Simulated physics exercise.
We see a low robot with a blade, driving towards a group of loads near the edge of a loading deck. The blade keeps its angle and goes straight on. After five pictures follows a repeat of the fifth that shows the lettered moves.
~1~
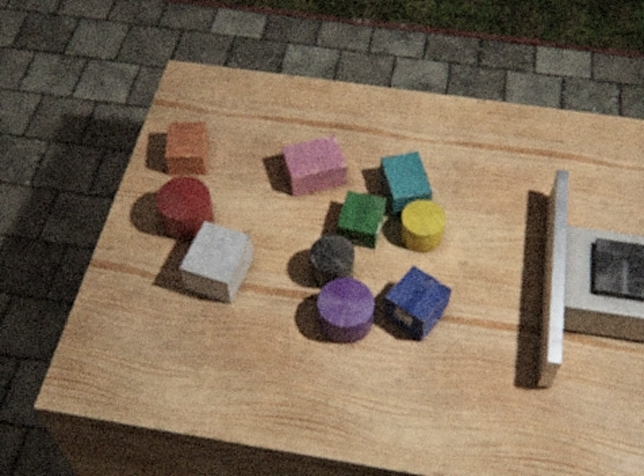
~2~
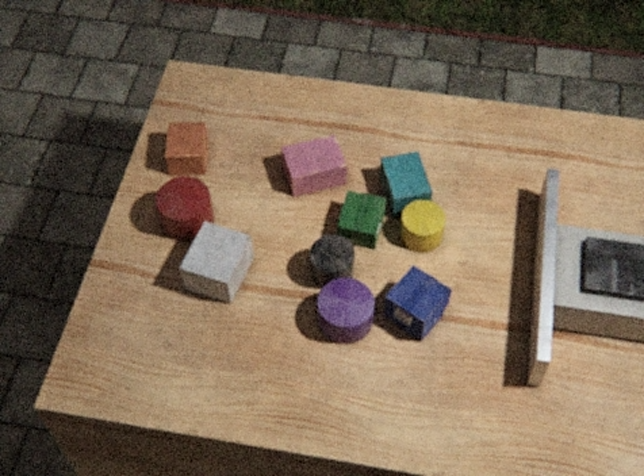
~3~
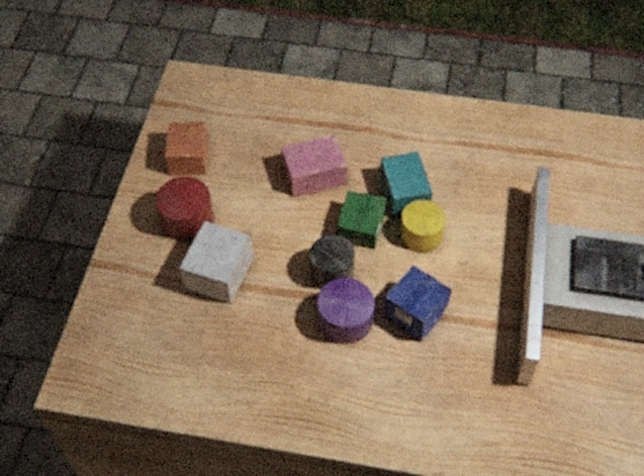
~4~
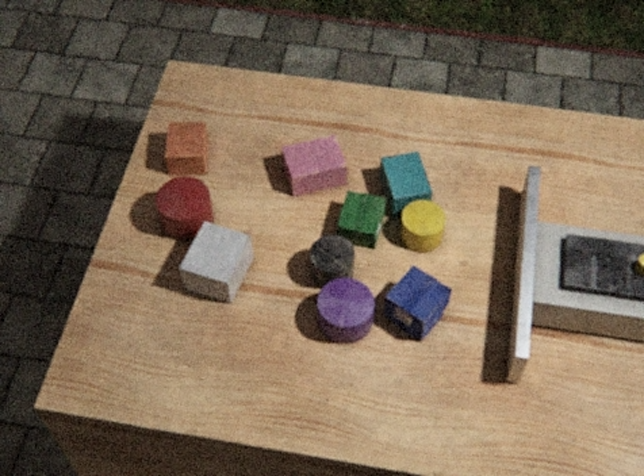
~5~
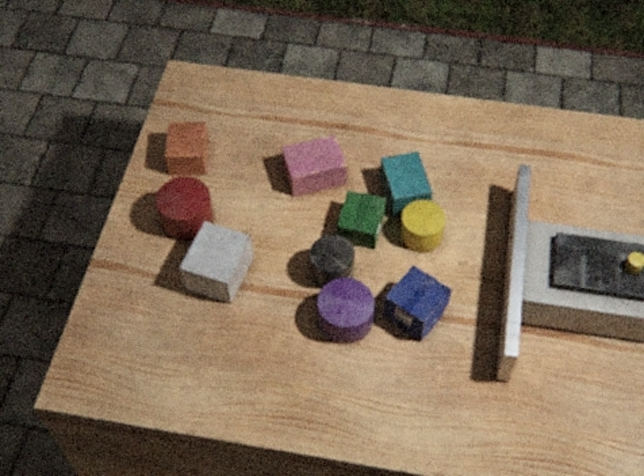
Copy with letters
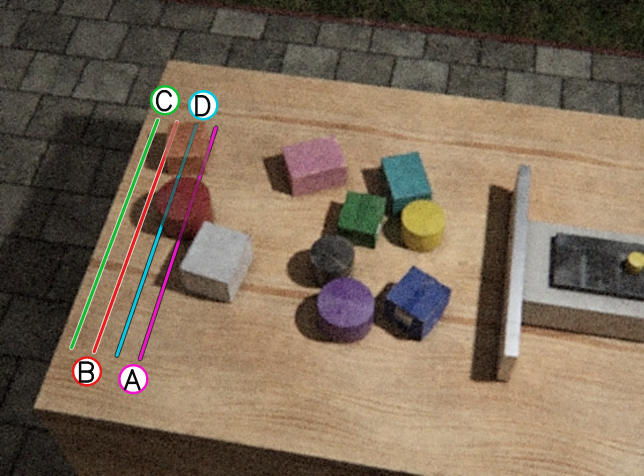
A low robot with an upright blade moves slowly left toward colourful blocks on a wooden surface.
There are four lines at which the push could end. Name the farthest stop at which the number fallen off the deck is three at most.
It can go as far as A.
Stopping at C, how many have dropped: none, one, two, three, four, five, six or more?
By then, six or more.
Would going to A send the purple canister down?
No.
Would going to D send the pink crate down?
By then, yes.
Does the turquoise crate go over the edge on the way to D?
No.
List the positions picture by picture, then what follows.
Pink crate (314, 166); yellow canister (422, 227); red canister (185, 208), in the first picture.
Robot (624, 269); turquoise crate (406, 185), in the second picture.
Robot (614, 267); green parcel (361, 220), in the third picture.
Robot (603, 266); blue parcel (417, 303), in the fourth picture.
Robot (593, 264); white crate (217, 262); pink crate (314, 166); yellow canister (422, 227), in the fifth picture.
On the marked copy, A at (181, 234); B at (139, 227); C at (118, 224); D at (160, 230).
Taking A. A third of the way, robot (466, 246); purple canister (302, 304); turquoise crate (380, 179).
Two thirds of the way, robot (342, 228); orange crate (179, 147); red canister (169, 208).
When it is over, robot (248, 215); red canister over the edge; orange crate over the edge; two fallen.
As for the rest, B drops five; C drops ten; D drops five.
